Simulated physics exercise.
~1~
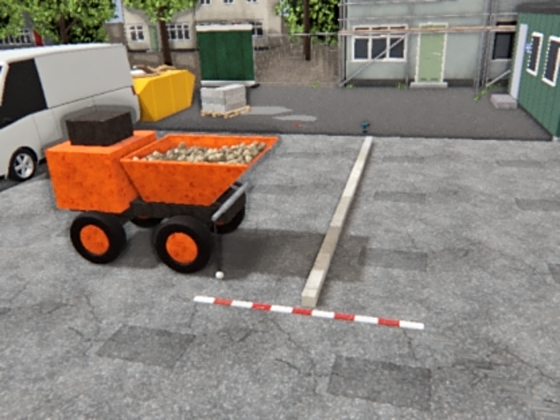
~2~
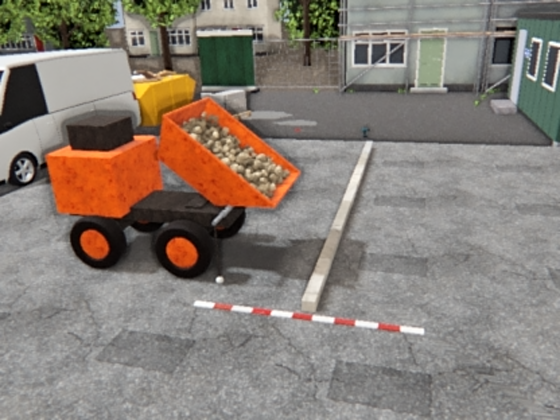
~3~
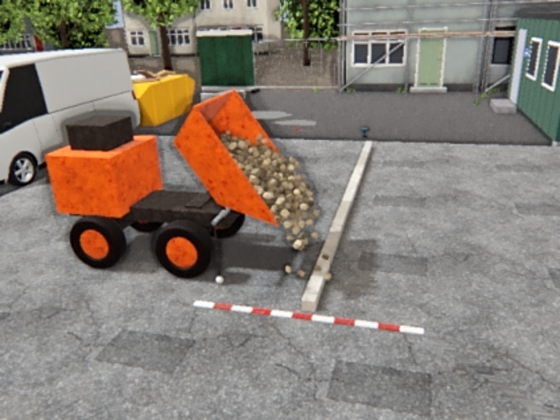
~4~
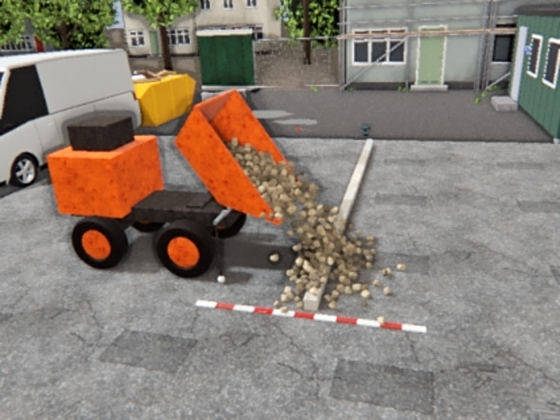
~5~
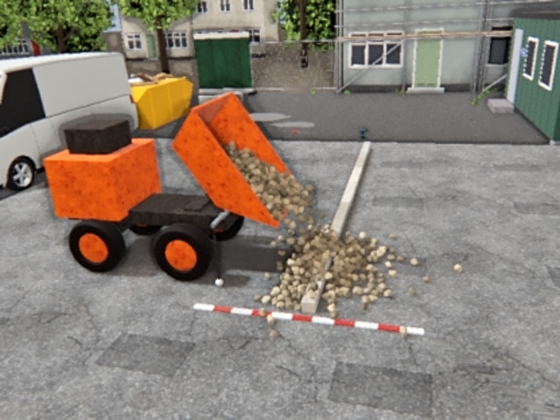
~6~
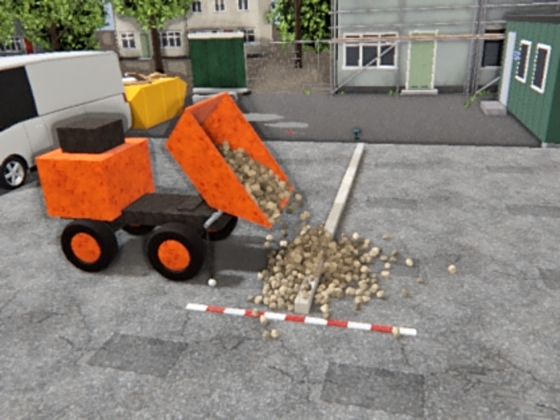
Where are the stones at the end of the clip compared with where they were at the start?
At the start the stones all sit in the raised orange skip of the dumper. By the end many of them lie lower and further right, heaped on the ground around the near end of the kerb, while the rest remain in the tilted skip.
On a paved yard, an orange site dumper tipping its skip and spilling stones over a kerb, with some left inside.
